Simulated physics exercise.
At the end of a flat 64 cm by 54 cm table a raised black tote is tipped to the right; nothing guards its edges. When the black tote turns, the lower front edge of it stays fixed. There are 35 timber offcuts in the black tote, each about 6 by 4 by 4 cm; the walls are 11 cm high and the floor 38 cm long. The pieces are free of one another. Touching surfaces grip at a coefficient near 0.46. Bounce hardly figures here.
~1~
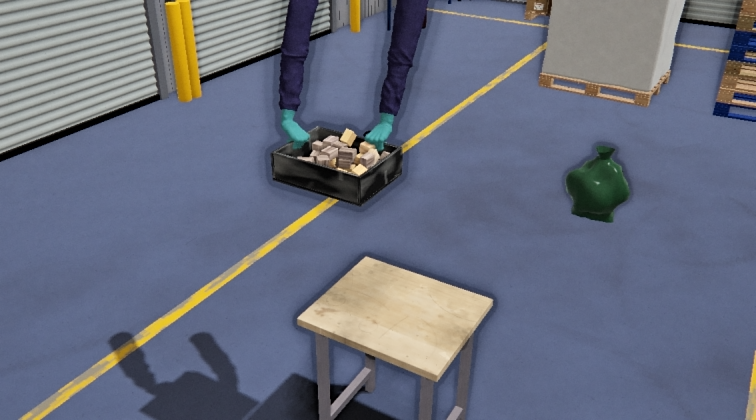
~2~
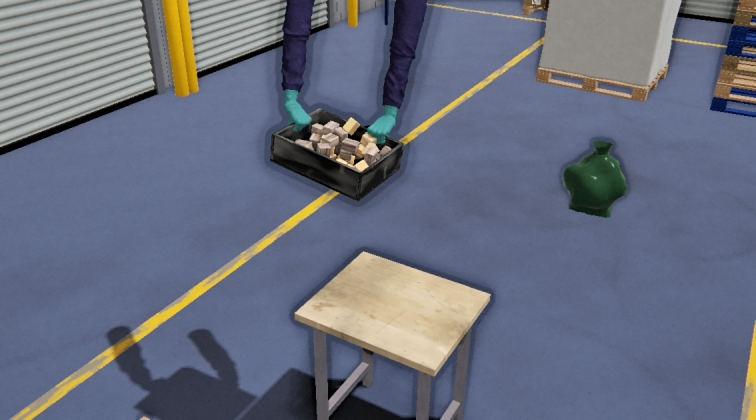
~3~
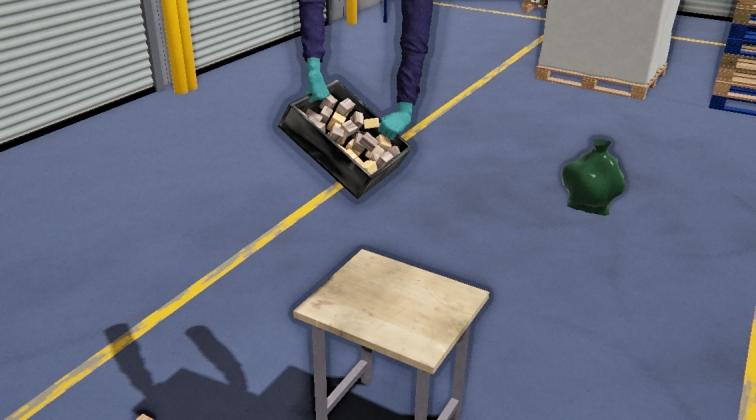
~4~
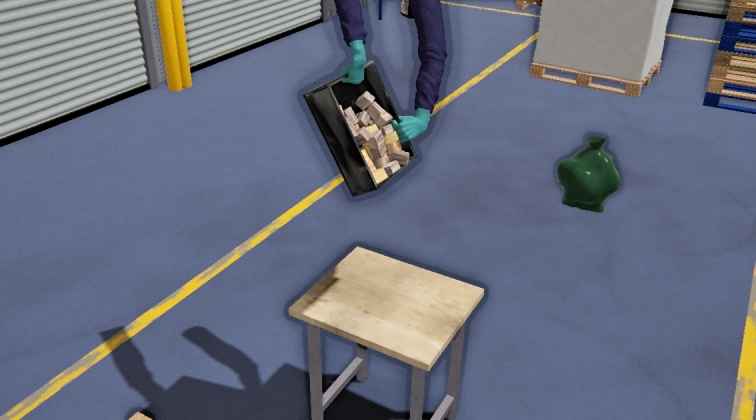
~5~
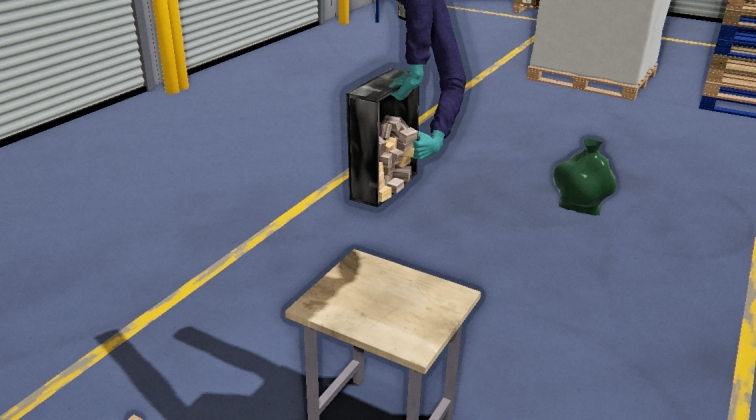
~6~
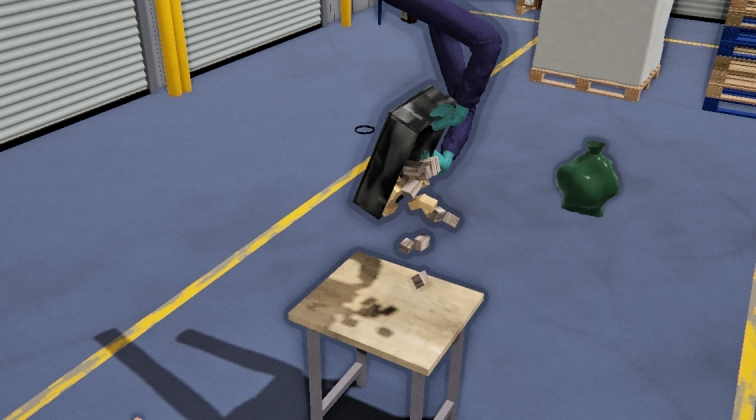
Gloved hands tip a raised black tote to the right, and timber offcuts tumble out.
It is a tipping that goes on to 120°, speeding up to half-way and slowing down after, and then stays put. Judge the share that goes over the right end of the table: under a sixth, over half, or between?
It is going to be a sixth up to fifty percent.
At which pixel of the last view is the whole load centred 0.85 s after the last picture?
The centre sits near (443, 319).
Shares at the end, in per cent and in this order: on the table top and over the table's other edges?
First place roughly 70 per cent, second place roughly 0 per cent.
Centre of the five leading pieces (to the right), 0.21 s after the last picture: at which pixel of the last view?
Somewhere near pixel (460, 312).
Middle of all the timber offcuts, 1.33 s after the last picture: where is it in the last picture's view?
I'd put the middle close to (441, 321) in the last view.
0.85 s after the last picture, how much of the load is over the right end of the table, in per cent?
About 30 per cent.
Then, 0.21 s after the last picture, tilt 119°; 9 still in the black tote, 8 on the table top and 18 in the air.
Then, 0.48 s after the last picture, tilt 120°; 3 still in the black tote, 19 on the table top, 8 over the right end of the table and 5 in the air.
Then, 0.85 s after the last picture, tilt 120°; 25 on the table top and 10 over the right end of the table.
Final count (1.33 s after the last picture), 24 on the table top and 11 over the right end of the table. Asked share, 11 of 35, 31 per cent.
